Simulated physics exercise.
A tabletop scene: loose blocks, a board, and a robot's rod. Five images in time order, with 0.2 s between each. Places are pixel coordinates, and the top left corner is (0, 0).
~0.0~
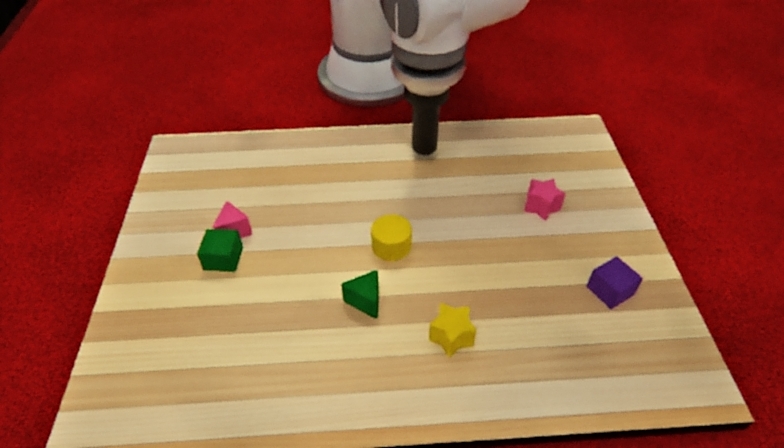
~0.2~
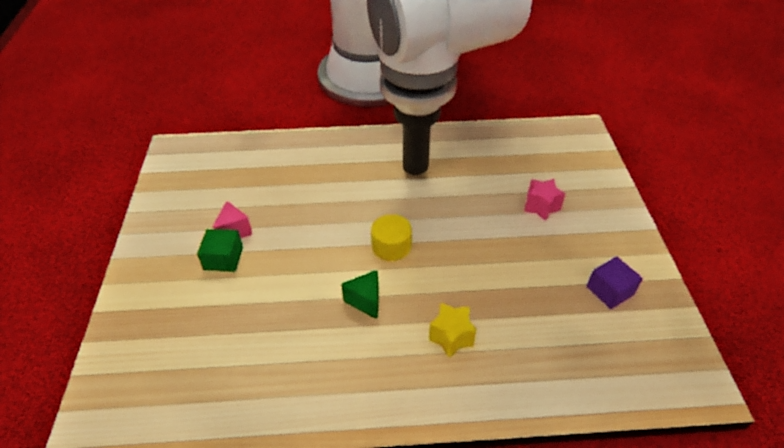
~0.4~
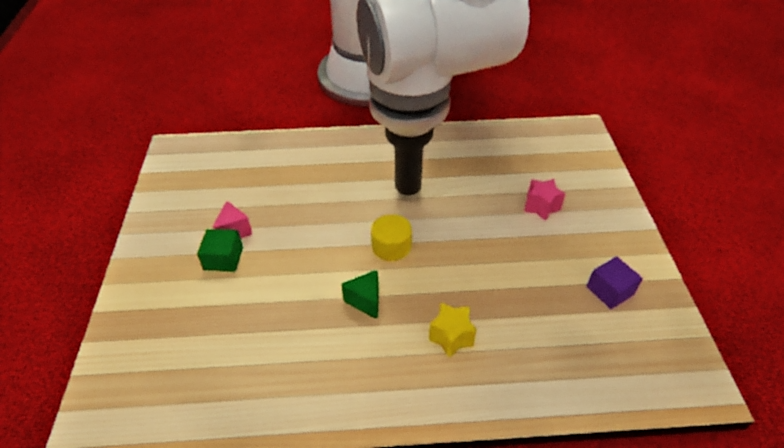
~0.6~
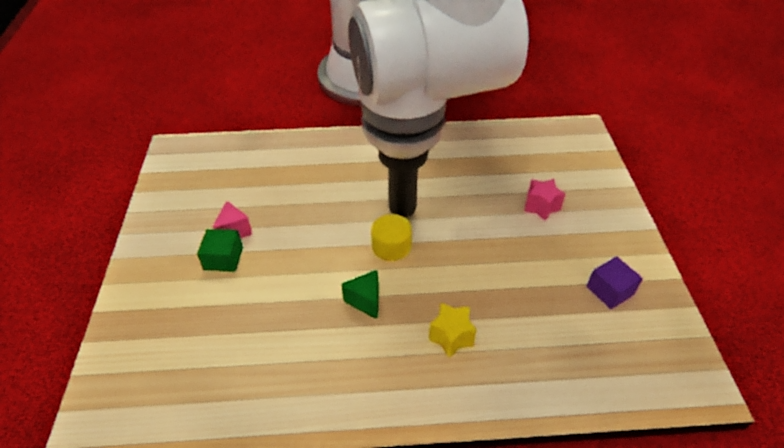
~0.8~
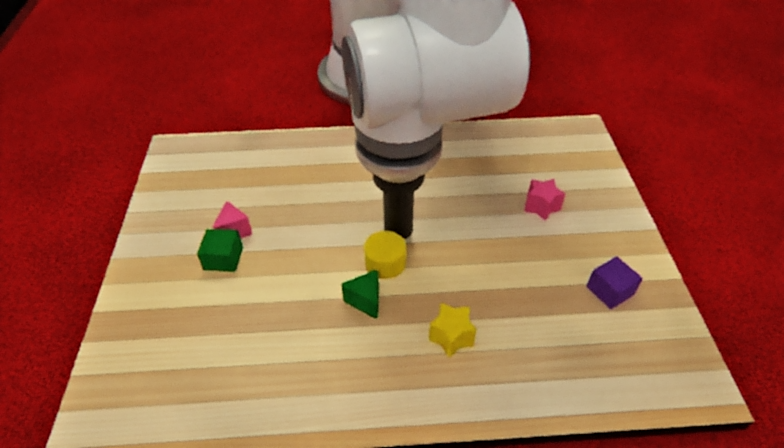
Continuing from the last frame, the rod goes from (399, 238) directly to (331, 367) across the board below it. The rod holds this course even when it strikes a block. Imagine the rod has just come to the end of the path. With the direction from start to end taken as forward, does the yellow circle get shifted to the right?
It seems not.
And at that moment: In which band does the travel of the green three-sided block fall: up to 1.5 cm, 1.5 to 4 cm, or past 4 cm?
Once the path is done, the green three-sided block lies more than 4 cm from its present place.
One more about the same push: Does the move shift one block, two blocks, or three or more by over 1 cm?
By the end of the path, two blocks have moved more than about a centimetre.
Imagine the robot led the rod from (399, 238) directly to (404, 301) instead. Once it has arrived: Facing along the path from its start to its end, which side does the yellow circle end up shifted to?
Off to the right side.
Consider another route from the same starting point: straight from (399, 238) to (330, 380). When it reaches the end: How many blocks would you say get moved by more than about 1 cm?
Blocks moved: Two.
On the path given first. One third of the way, rod at (379, 270); green three-sided block at (347, 315), turned 80° clockwise; yellow circle at (374, 291).
Two thirds of the way, rod at (356, 312); green three-sided block at (325, 350), turned 105° clockwise; yellow circle at (363, 338).
At the end, rod at (330, 360); green three-sided block at (298, 385), turned 120° clockwise; yellow circle at (363, 373); yellow star-shaped block not moved.
